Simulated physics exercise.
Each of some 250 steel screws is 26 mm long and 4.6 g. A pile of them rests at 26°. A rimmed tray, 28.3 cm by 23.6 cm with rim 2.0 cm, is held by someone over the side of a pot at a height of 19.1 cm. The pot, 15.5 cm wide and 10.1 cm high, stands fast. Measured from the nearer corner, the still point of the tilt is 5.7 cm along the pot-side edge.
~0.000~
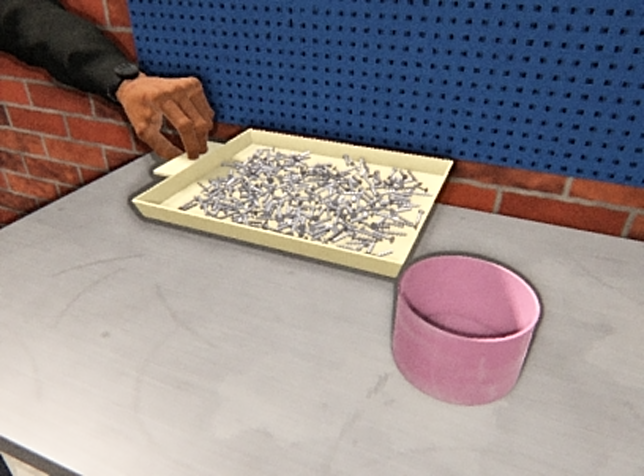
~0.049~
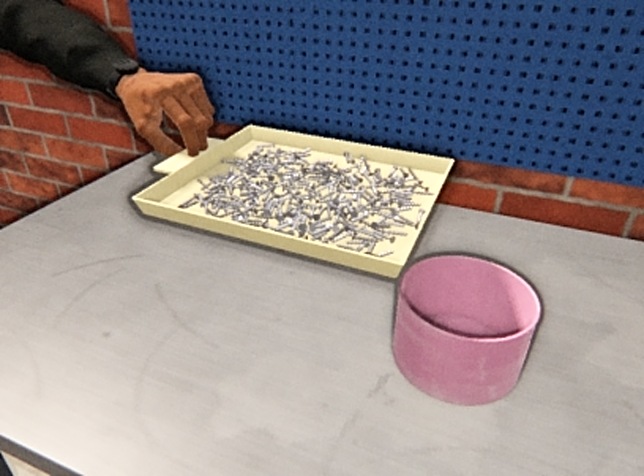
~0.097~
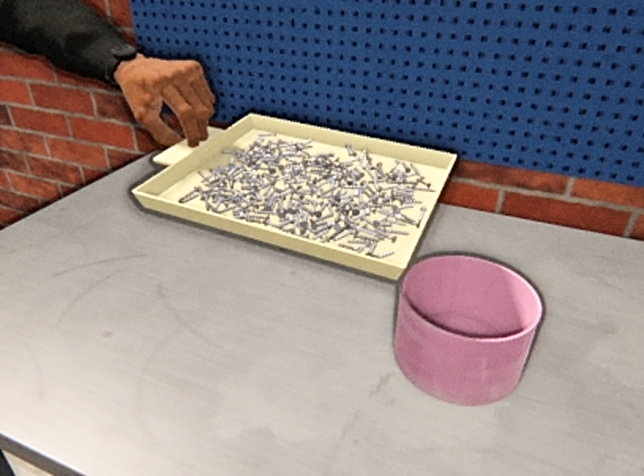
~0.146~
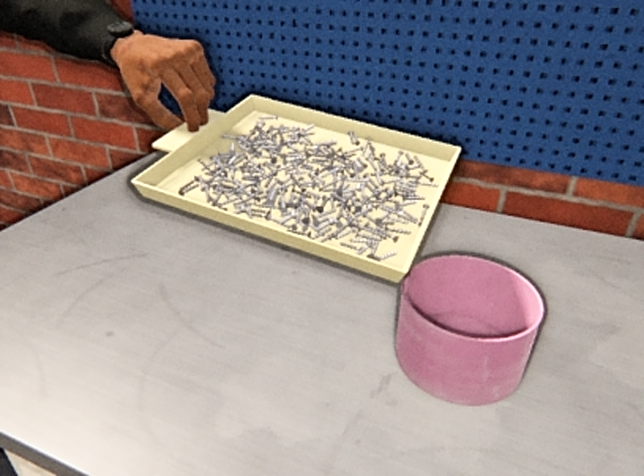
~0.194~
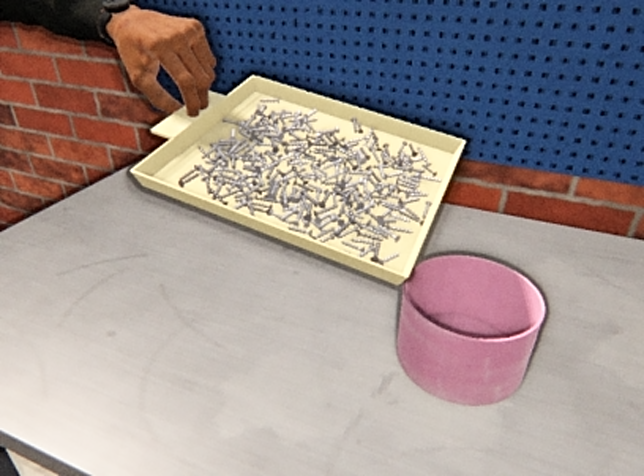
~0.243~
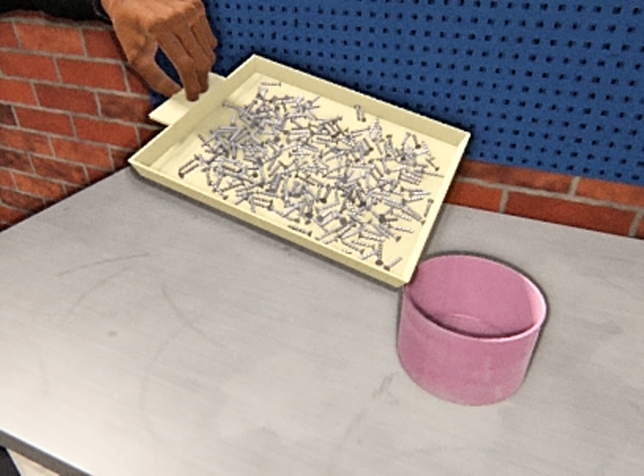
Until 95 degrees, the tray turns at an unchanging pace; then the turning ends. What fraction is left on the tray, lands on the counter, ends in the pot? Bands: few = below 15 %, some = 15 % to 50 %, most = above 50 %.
Tray: Few, counter: Most, pot: Few.
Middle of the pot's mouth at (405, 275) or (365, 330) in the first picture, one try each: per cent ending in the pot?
About 0 and 60 per cent.
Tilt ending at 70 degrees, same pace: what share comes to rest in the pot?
Estimated share: About 0 %.
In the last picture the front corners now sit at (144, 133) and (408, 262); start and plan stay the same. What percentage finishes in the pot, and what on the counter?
Pot 55 % / counter 45 %.
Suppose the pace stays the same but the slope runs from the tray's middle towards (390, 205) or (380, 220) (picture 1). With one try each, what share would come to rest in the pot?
Roughly 65 per cent on the first try and 45 per cent on the second.
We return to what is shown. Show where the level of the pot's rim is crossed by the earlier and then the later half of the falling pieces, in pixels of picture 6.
I'd mark about (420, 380) for the first half and about (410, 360) for the second.
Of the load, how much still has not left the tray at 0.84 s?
It works out to near 35 per cent of the load.
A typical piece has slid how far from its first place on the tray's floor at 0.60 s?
It has moved some 7 cm from its start.
Then, at 0.60 s, tilt 56 degrees; the tray holds 100 %, the pot 0 %.
Then, at 0.84 s, tilt 81 degrees; the tray holds 35 %, the pot 0 %.
Then, at 1.18 s, tilt 95 degrees; the tray holds 0 %, the pot 0 %.
At rest (1.8 s), tray 0 %, counter 100 %, pot 0 %.
